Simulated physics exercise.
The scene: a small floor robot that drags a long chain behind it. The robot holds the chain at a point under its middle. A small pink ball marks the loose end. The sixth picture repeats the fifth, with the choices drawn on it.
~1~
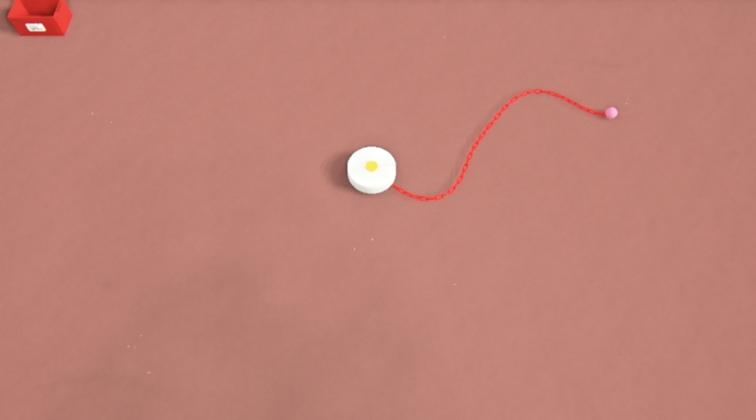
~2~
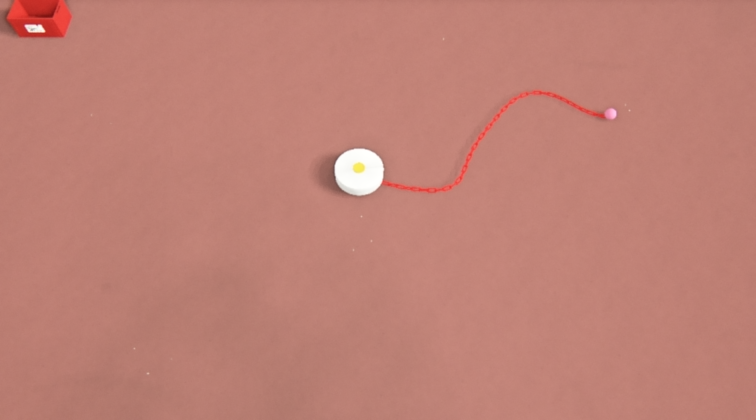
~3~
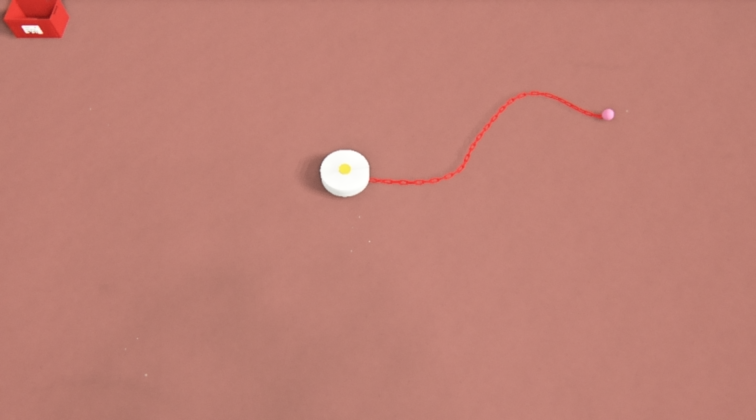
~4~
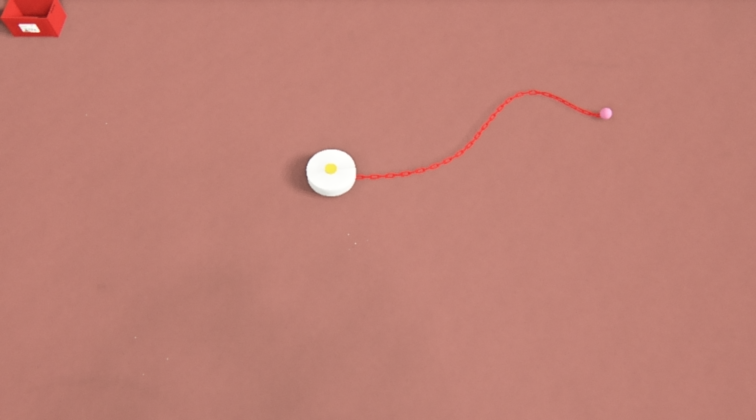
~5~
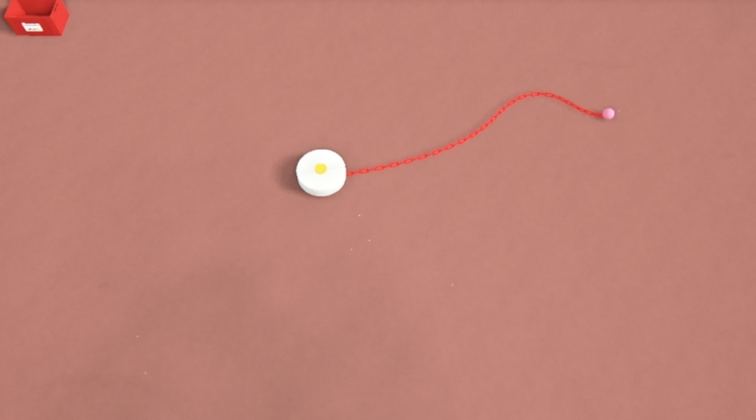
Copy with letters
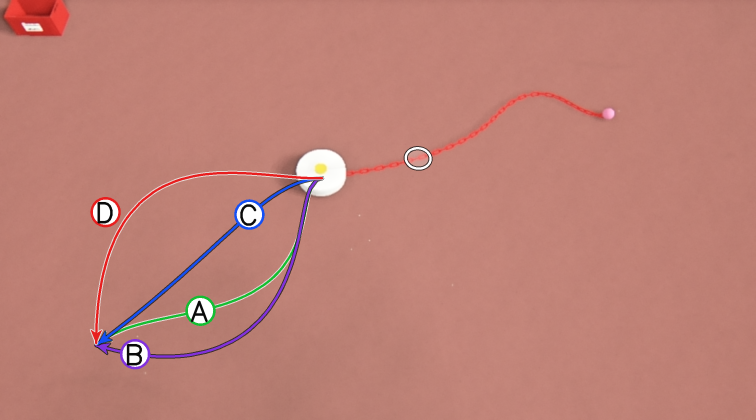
In the video, a round white robot with a yellow center moves slowly left across a reddish surface, drawing the near part of a curved red chain straighter while the pink-tipped far end stays almost still.
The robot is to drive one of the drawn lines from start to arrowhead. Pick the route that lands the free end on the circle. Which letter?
With C the free end lies on the ring.
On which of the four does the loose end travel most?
Route D.
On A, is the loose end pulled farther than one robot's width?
Yes.
On the marked copy, A from (322, 178) via (252, 292) to (98, 344); B from (322, 178) via (265, 314) to (96, 345); C from (322, 178) via (212, 248) to (98, 344); D from (322, 178) via (159, 189) to (96, 343); the ring at (418, 158).
With C. Early on, robot (239, 218), middle of the chain (401, 156), free end (549, 113).
Further on, robot (157, 291), middle of the chain (327, 200), free end (472, 134).
At the end, robot (92, 342), middle of the chain (272, 236), free end (419, 155); the free end is on the ring.
As for the rest, A leaves the free end at (432, 170); B leaves the free end at (433, 176); D leaves the free end at (395, 143).
